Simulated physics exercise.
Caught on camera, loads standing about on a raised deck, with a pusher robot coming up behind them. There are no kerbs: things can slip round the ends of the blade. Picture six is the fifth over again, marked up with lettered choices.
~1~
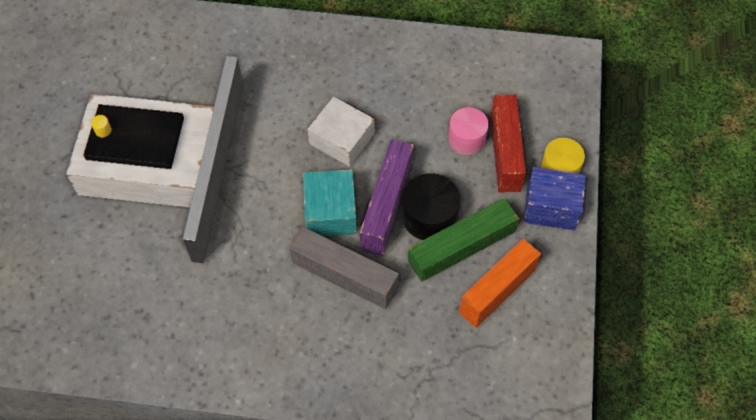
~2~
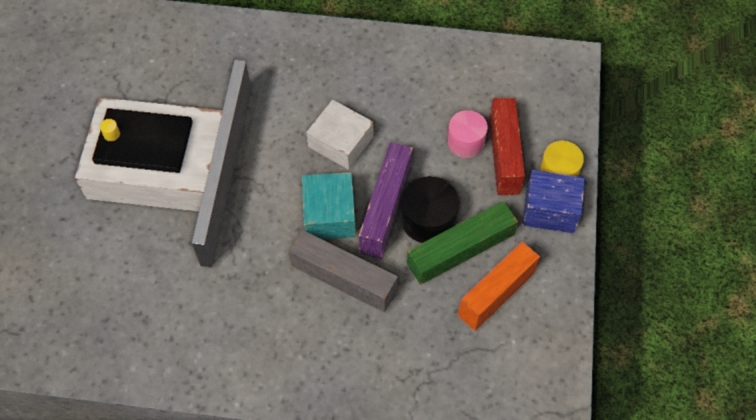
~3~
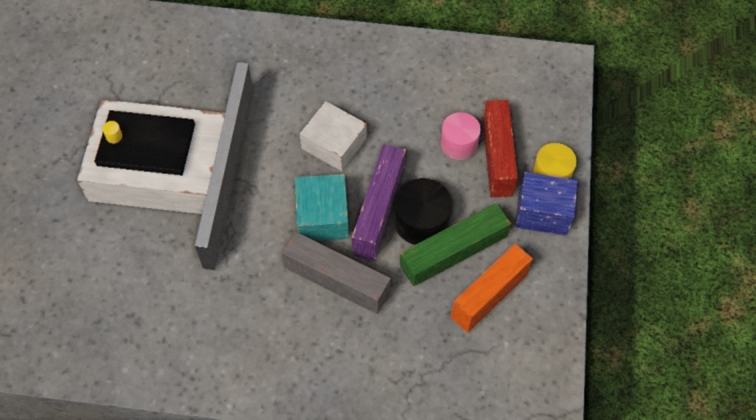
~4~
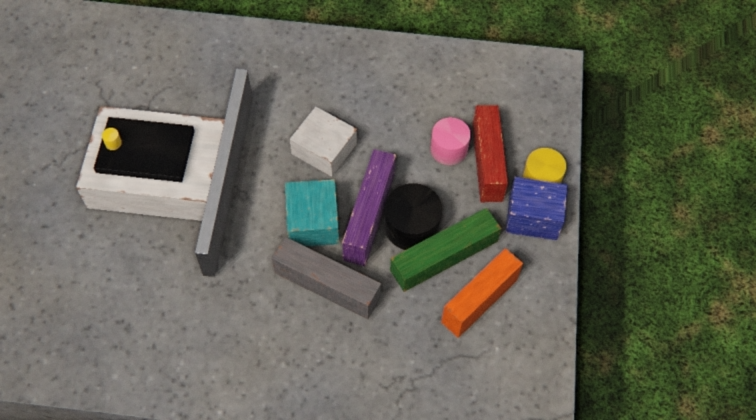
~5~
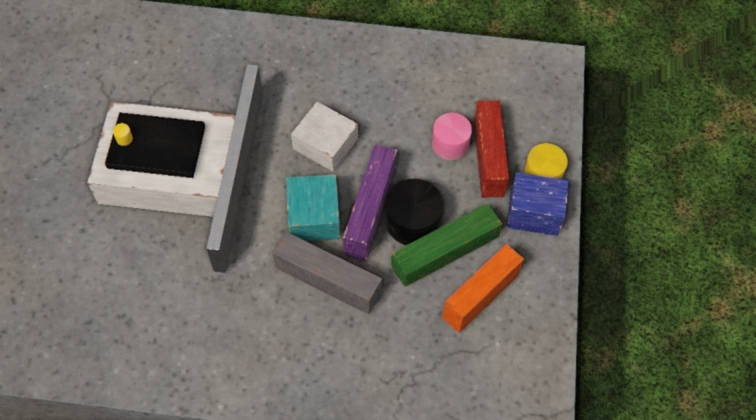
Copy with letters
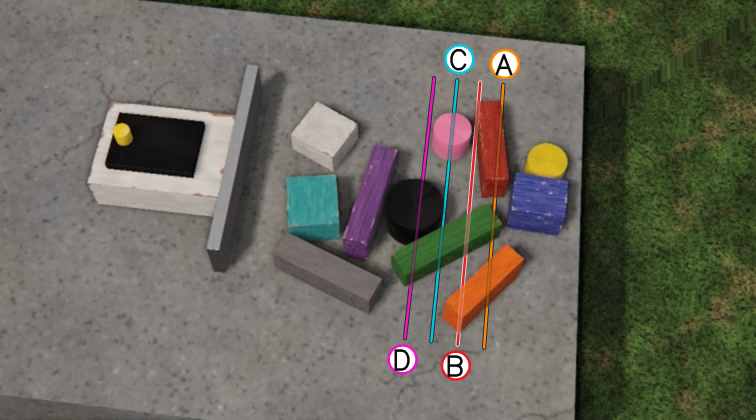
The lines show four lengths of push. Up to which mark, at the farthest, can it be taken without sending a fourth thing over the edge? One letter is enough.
No fourth one falls up to B.
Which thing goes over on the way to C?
The blue crate.
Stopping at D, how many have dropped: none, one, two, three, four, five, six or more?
In all, none.
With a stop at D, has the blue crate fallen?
No.
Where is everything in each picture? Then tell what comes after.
The first picture shows purple bar (387, 198); turquoise crate (330, 203); blue crate (554, 199).
The second picture shows robot (149, 140); pink canister (467, 134).
The third picture shows robot (152, 142); orange bar (491, 288).
The fourth picture shows robot (152, 149); black canister (413, 218).
The fifth picture shows robot (162, 145); red bar (491, 149); green bar (447, 245); purple bar (370, 203).
On the marked copy, A at (494, 207); B at (470, 205); C at (445, 202); D at (421, 199).
Taking B. A third of the way, robot (247, 154); grey bar (365, 281); white crate (359, 135).
Two thirds of the way, robot (333, 163); blue crate (562, 204); orange bar (511, 308).
When it is over, robot (396, 170); blue crate over the edge; yellow canister over the edge; two fallen.
As for the rest, A drops four; C is within the limit but short; D is within the limit but short.
